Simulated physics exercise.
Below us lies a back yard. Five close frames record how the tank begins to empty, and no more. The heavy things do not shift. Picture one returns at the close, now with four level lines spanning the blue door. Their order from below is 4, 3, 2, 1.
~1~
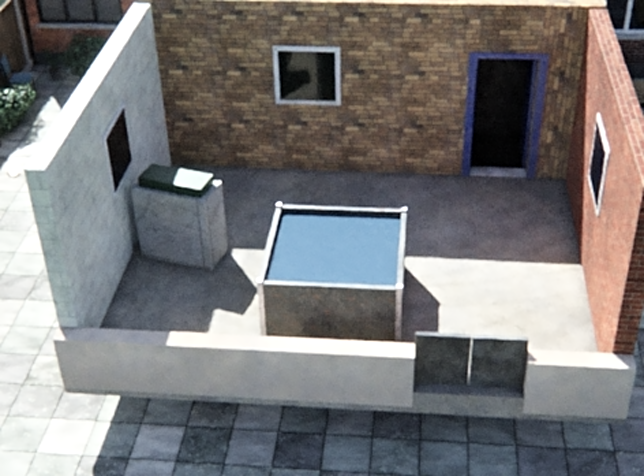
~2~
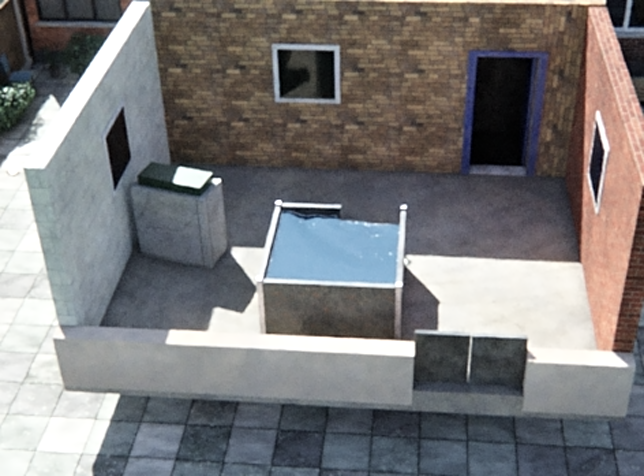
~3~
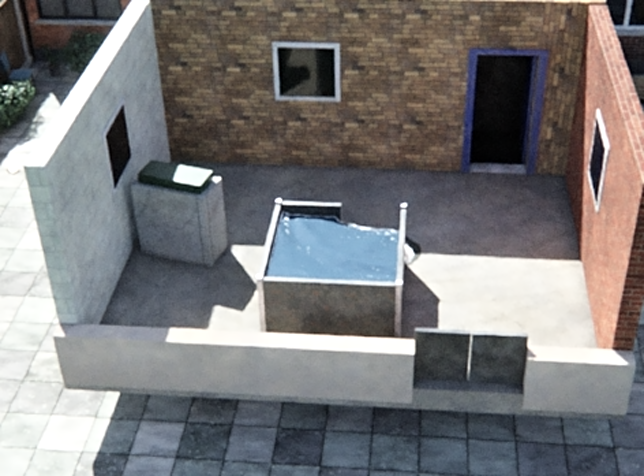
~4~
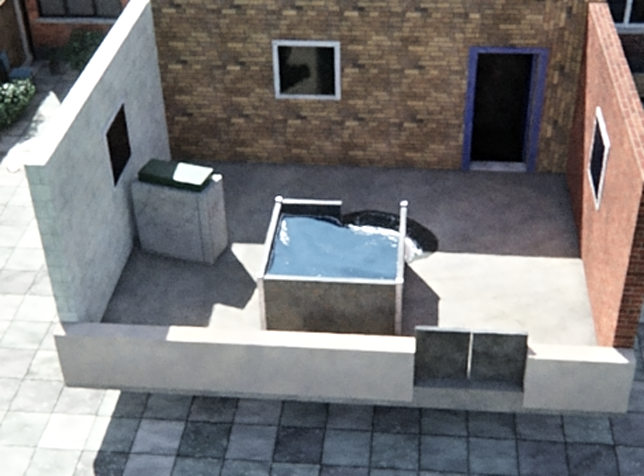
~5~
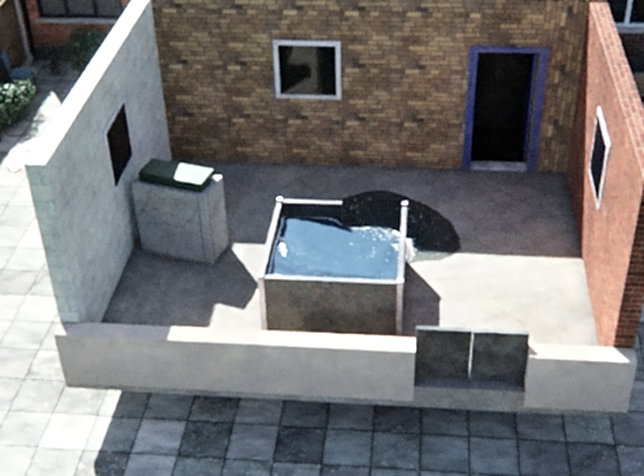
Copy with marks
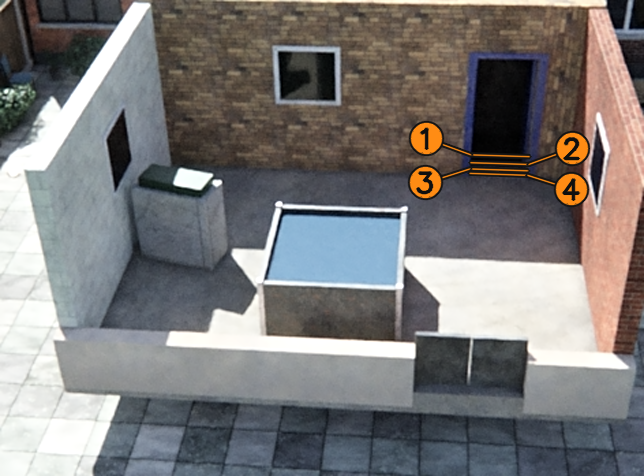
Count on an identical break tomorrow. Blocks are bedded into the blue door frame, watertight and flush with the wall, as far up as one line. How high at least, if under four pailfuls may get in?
2.
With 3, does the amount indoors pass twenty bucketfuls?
No.
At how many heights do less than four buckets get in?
Two of them.
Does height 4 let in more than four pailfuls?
Yes, that goes wrong.
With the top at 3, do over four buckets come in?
Yes, that goes wrong.
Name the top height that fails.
Height 3.
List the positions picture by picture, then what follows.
Water in the tank at rest, its middle at (336, 250); foot of the blue doorway at (498, 176); shut gate at (471, 343).
Water covers 1 % of the ground, its front hidden from here.
Water covers 3 % of the ground, its front hidden from here.
Water covers 6 % of the ground, its front hidden from here.
Water covers 11 % of the ground and shows as far out as (388, 194).
On the marked copy, 1 at (500, 155); 2 at (499, 163); 3 at (498, 169); 4 at (498, 174); from the bottom up 4, 3, 2, 1.
For height 1, nothing gets over.
For height 2, a splash gets over, under a bucket.
For height 3, about 8 bucketfuls get in.
For height 4, dozens of bucketfuls pour in.
